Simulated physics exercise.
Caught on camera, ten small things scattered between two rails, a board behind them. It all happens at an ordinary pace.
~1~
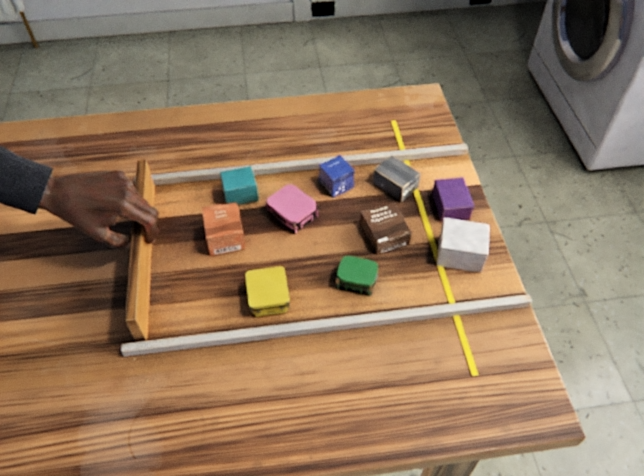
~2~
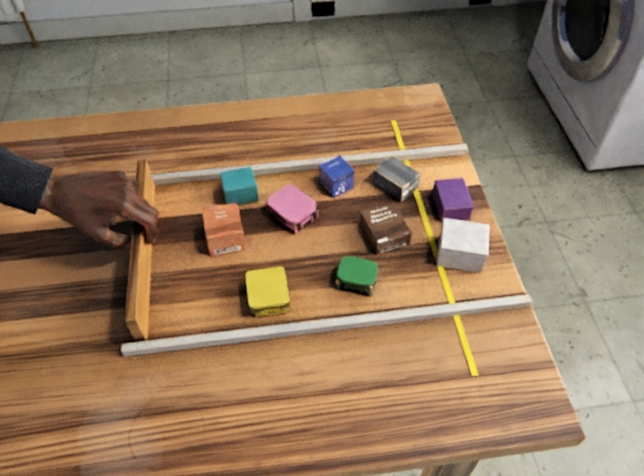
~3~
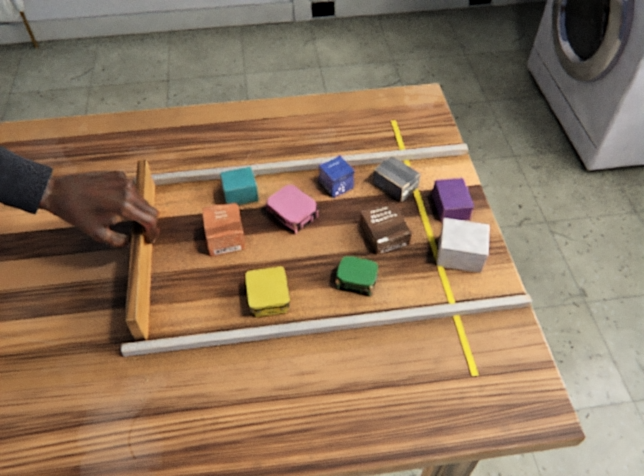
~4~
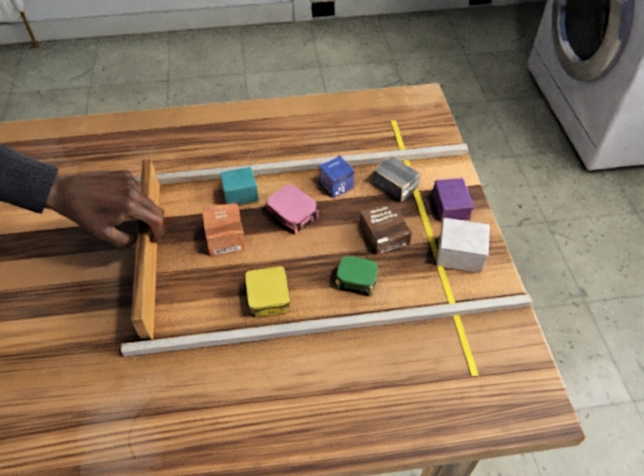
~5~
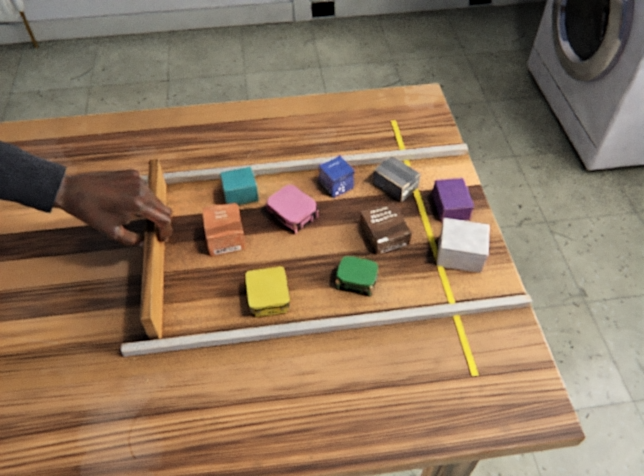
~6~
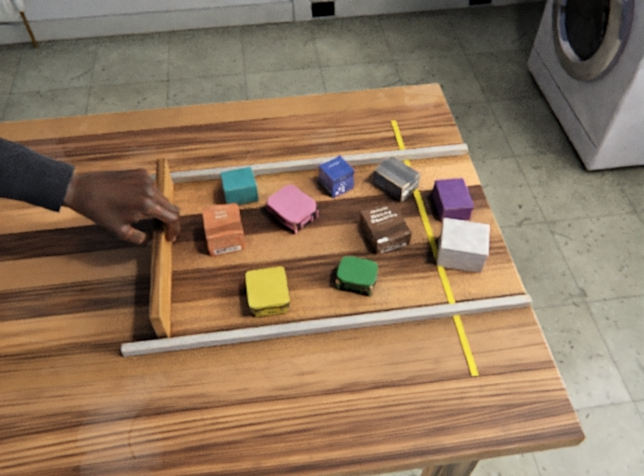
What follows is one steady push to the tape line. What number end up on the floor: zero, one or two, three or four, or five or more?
Here the number that fall off is three or four.
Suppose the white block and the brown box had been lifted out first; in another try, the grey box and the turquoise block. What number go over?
The counts: 1 and 1.
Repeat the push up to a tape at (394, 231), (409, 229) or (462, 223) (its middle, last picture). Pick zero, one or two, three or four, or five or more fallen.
One after another: No fall at all; one to two; at least five.
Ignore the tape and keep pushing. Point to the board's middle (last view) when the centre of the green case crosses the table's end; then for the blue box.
About (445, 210), and (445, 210) for the other.
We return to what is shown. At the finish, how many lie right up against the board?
3 of them.
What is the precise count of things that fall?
In all, 3 of them.
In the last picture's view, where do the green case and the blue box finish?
The green case stops around (494, 256); the blue box around (460, 159).
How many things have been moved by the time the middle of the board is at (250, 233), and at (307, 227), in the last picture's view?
First 4, then 6.
A little later, none off yet; purple block at rest near (452, 200); white block at rest near (463, 245); grey box at rest near (396, 179).
When it is over, the number that fall off is three or four; down, grey box, white block and purple block.
